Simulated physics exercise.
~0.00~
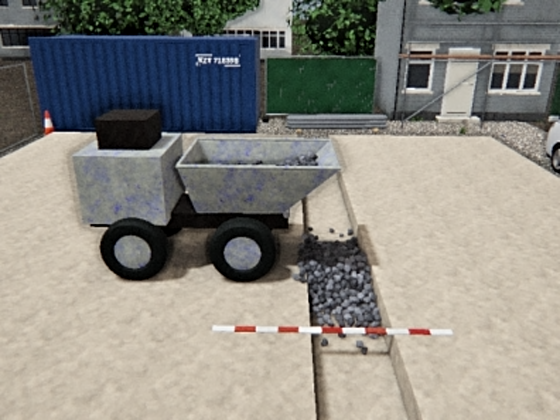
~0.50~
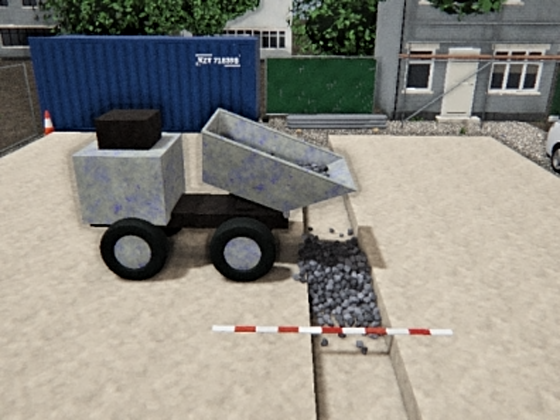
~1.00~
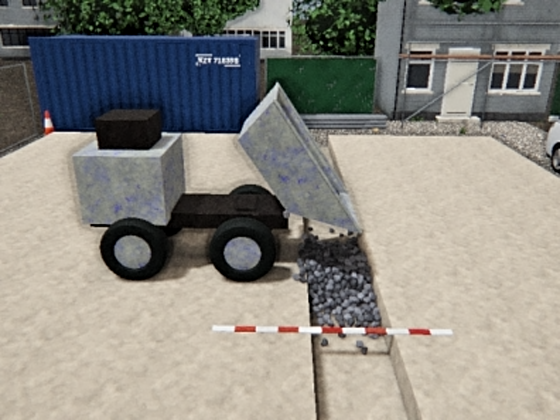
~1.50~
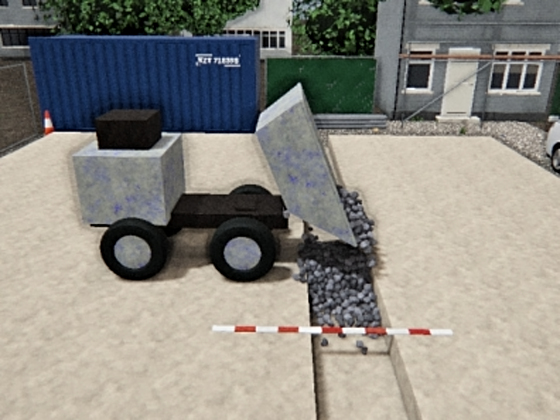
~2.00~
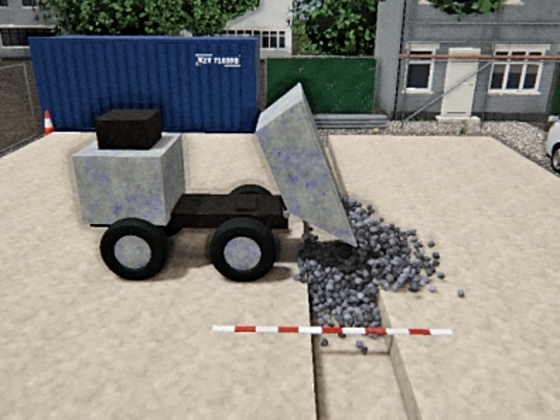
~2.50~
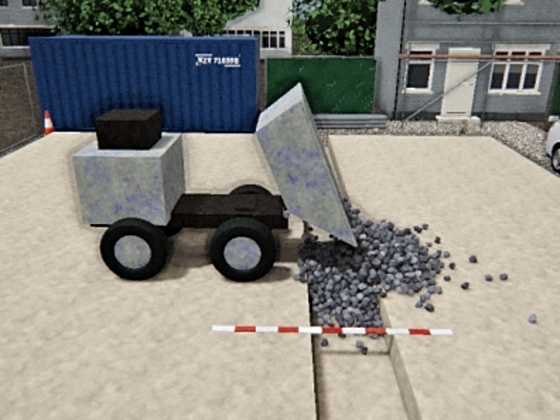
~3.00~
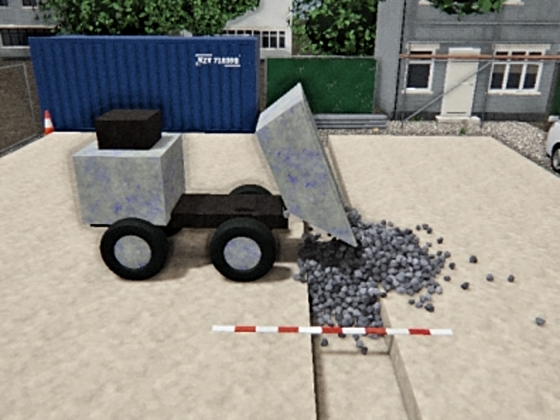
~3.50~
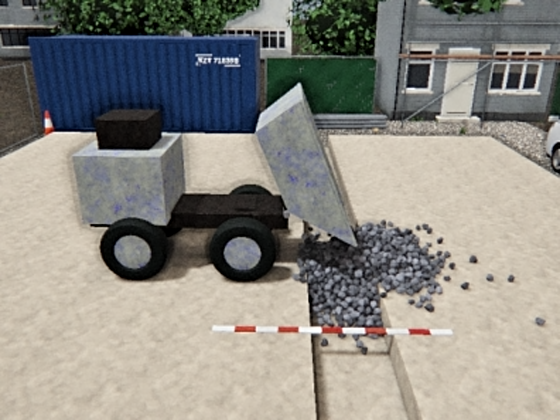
At first, a small grey dumper with black wheels stands on pale ground beside a narrow trench that already holds a heap of dark stones, with more stones in its raised-edge body. The body tips up towards the right, tilting steeply while its load seems to stay mostly inside. Once it is nearly upright, stones pour from its lower lip into the trench. They pile up and spill over the far side, spreading right across the ground. A few roll farther out, then everything settles, leaving the body tilted above a broad heap covering part of the trench.
